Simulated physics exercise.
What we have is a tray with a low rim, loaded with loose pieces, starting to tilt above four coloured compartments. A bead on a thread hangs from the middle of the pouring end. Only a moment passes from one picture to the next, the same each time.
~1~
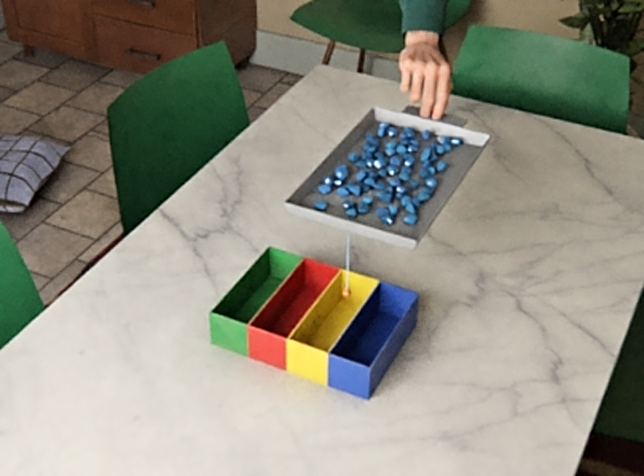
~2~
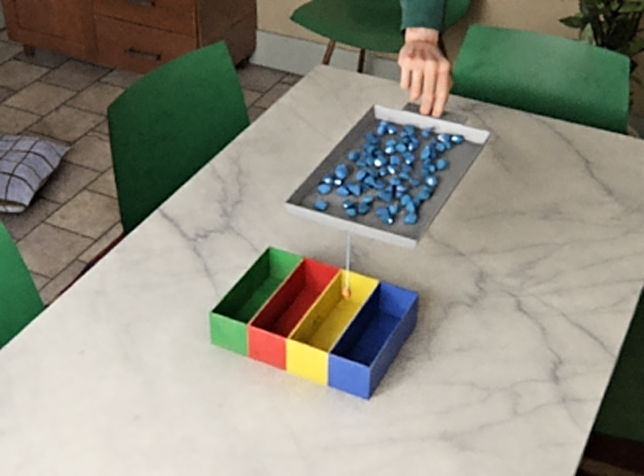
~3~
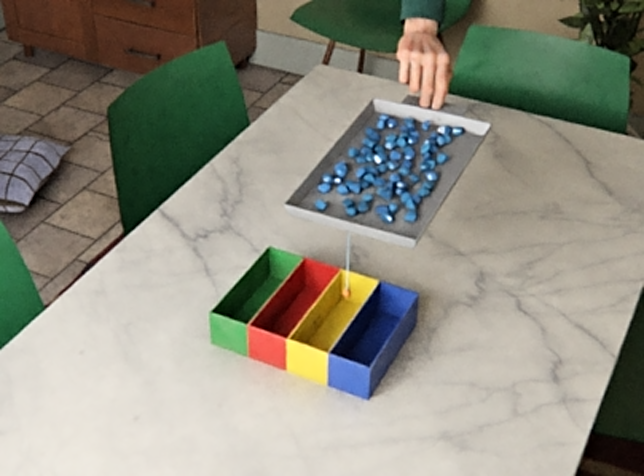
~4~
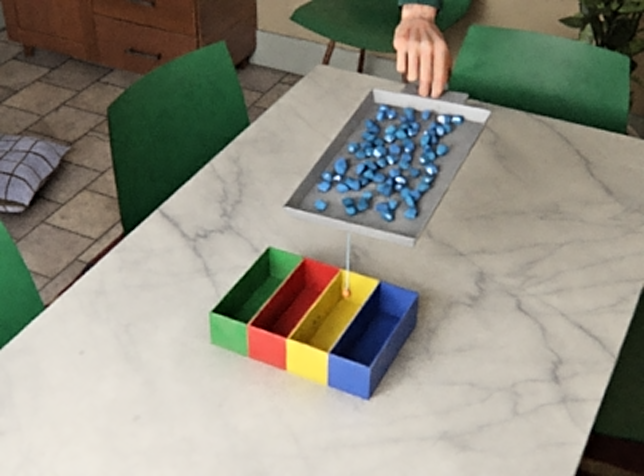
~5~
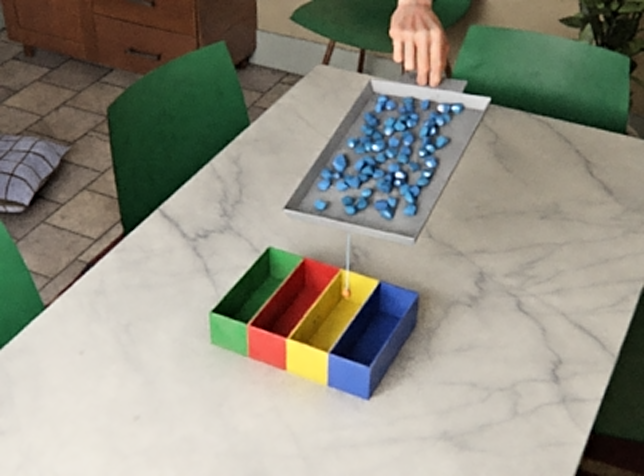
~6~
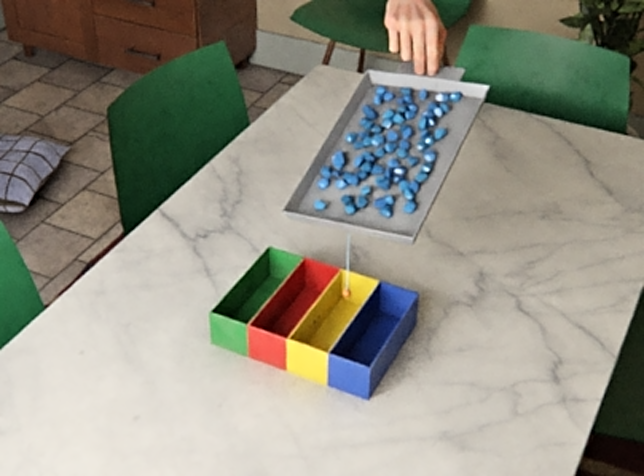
A hand in a green sleeve slowly tilts a grey tray of blue stones, its far end rising slightly and its near edge dipping a little at the left corner. Below, green, red, yellow and blue compartments sit left to right on a marble table, a bead hanging on a thread above them. The still camera looks down across a tiled room with green chairs.
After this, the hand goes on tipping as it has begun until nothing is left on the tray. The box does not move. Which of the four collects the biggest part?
The red one ends fullest.
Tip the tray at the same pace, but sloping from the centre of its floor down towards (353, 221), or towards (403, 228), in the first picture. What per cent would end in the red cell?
Near 30 % and 0 %.
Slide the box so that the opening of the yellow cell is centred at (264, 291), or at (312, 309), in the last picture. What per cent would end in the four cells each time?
The first gives 90 %, the second 100 %.
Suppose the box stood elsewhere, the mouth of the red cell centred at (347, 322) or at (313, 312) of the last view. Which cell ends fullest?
In turn: The cell in green; the cell in green.
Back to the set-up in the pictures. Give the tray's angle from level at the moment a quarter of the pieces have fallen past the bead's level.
Roughly 75°.
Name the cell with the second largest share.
In second place: Green.
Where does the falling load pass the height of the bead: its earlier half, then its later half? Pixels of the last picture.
At about (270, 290), then at (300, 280).
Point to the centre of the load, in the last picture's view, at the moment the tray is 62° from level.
Near (316, 201).
Soon, tray tipped steeply; nearly all on the tray; a stray few falling or outside the box.
A while on, tray tipped past a quarter turn; about a quarter on the tray; about a quarter in the red cell; about a quarter in the green cell; a small part in the yellow cell; about a quarter falling or outside the box.
Towards the end, tray tipped past a quarter turn; about half in the red cell; about a quarter in the green cell; about a quarter in the yellow cell; a stray few falling or outside the box.
Finally, tray tipped past a quarter turn; about half in the red cell; about a quarter in the green cell; about a quarter in the yellow cell; none in the blue cell; a stray few outside the box.
